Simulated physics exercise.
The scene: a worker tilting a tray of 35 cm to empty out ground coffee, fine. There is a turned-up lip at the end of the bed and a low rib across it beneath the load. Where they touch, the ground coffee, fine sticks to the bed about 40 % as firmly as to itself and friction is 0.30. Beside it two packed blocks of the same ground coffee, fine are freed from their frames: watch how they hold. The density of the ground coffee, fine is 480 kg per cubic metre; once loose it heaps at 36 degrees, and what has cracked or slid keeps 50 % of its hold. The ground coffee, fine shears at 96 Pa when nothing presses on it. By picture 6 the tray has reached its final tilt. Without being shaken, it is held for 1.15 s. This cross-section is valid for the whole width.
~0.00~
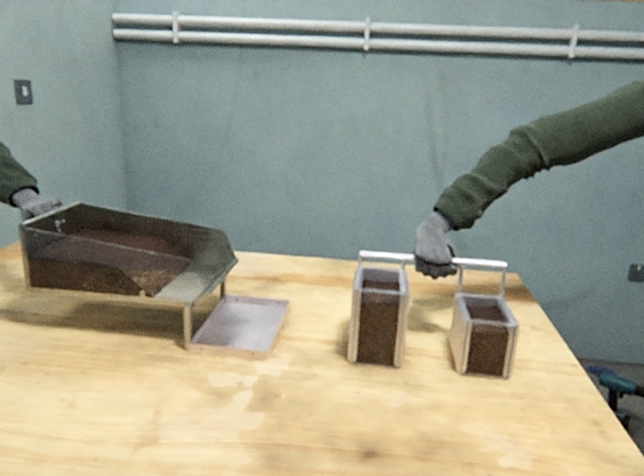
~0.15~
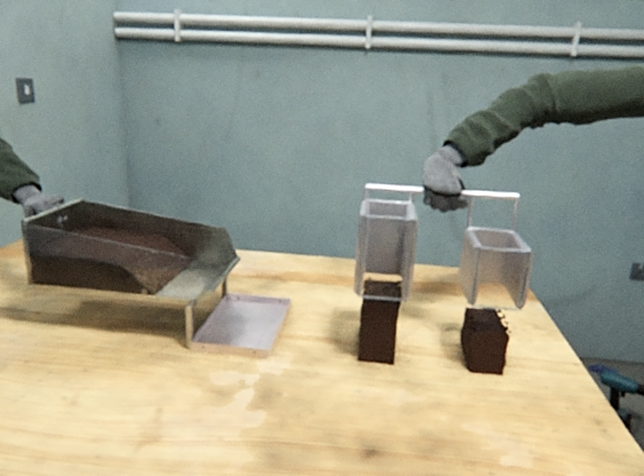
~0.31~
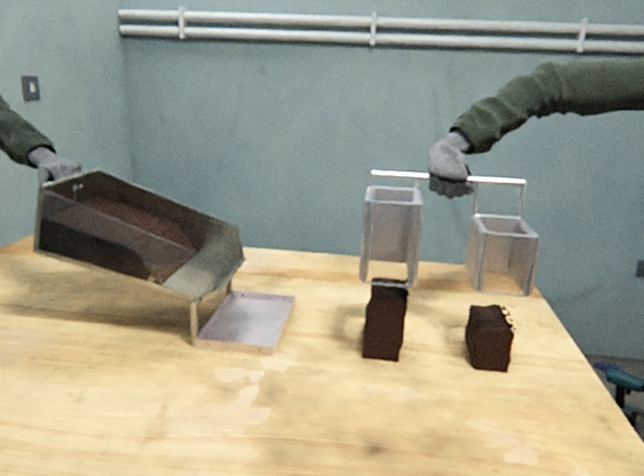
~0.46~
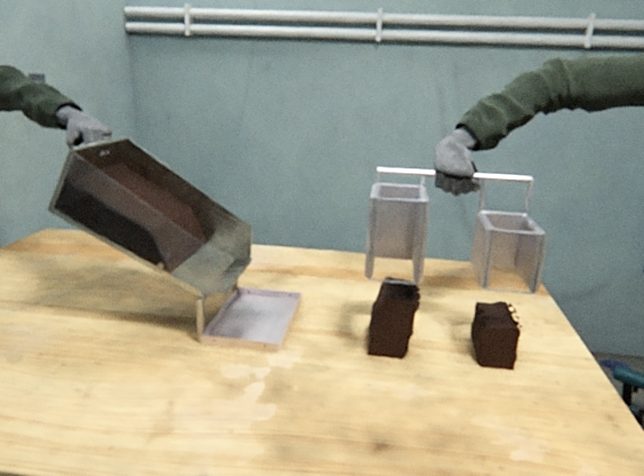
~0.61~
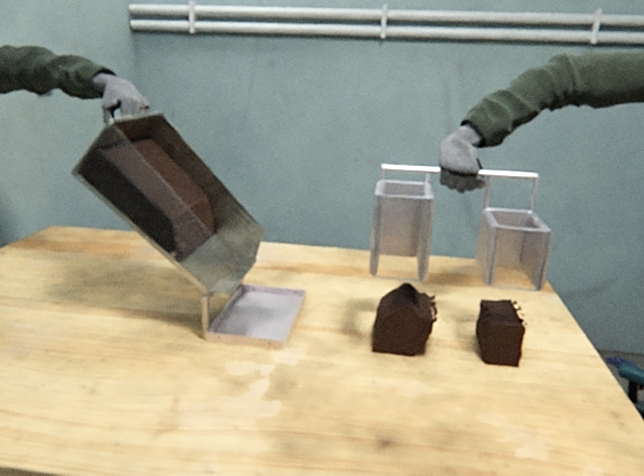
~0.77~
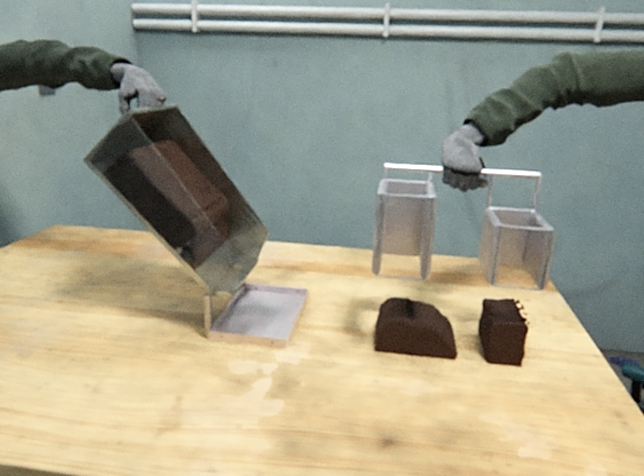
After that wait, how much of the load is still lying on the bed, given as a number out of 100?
About 36 out of 100.
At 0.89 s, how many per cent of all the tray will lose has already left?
The figure is about 0 %.
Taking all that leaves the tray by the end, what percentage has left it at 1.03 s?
Around 20 percent.
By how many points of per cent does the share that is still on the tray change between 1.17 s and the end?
About 40 %.
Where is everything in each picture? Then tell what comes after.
The first picture shows top of the high end at (23, 227), tilt 0 degrees; foremost bit of the ground coffee, fine at (150, 295); block heights 14 cm, 9.6 cm (left to right).
The second picture shows top of the high end at (26, 223), tilt 1 degrees; foremost bit of the ground coffee, fine at (152, 293); block heights 14 cm, 9.5 cm (left to right).
The third picture shows top of the high end at (44, 189), tilt 12 degrees; foremost bit of the ground coffee, fine at (158, 282); block heights 14 cm, 9.5 cm (left to right).
The fourth picture shows top of the high end at (75, 152), tilt 27 degrees; foremost bit of the ground coffee, fine at (168, 273); block heights 13 cm, 9.5 cm (left to right).
The fifth picture shows top of the high end at (114, 124), tilt 41 degrees; foremost bit of the ground coffee, fine at (179, 258); block heights 11 cm, 9.5 cm (left to right).
The sixth picture shows top of the high end at (131, 115), tilt 46 degrees; foremost bit of the ground coffee, fine at (195, 228); block heights 7.6 cm, 9.5 cm (left to right).
After 0.89 s, the tilt is 46 degrees and 100 % is on the bed.
After 1.03 s, the tilt is 46 degrees and 89 % is on the bed.
After 1.17 s, the tilt is 46 degrees and 74 % is on the bed.
After 1.30 s, the tilt is 46 degrees and 61 % is on the bed.
After 1.88 s, the tilt is 46 degrees and 36 % is on the bed.
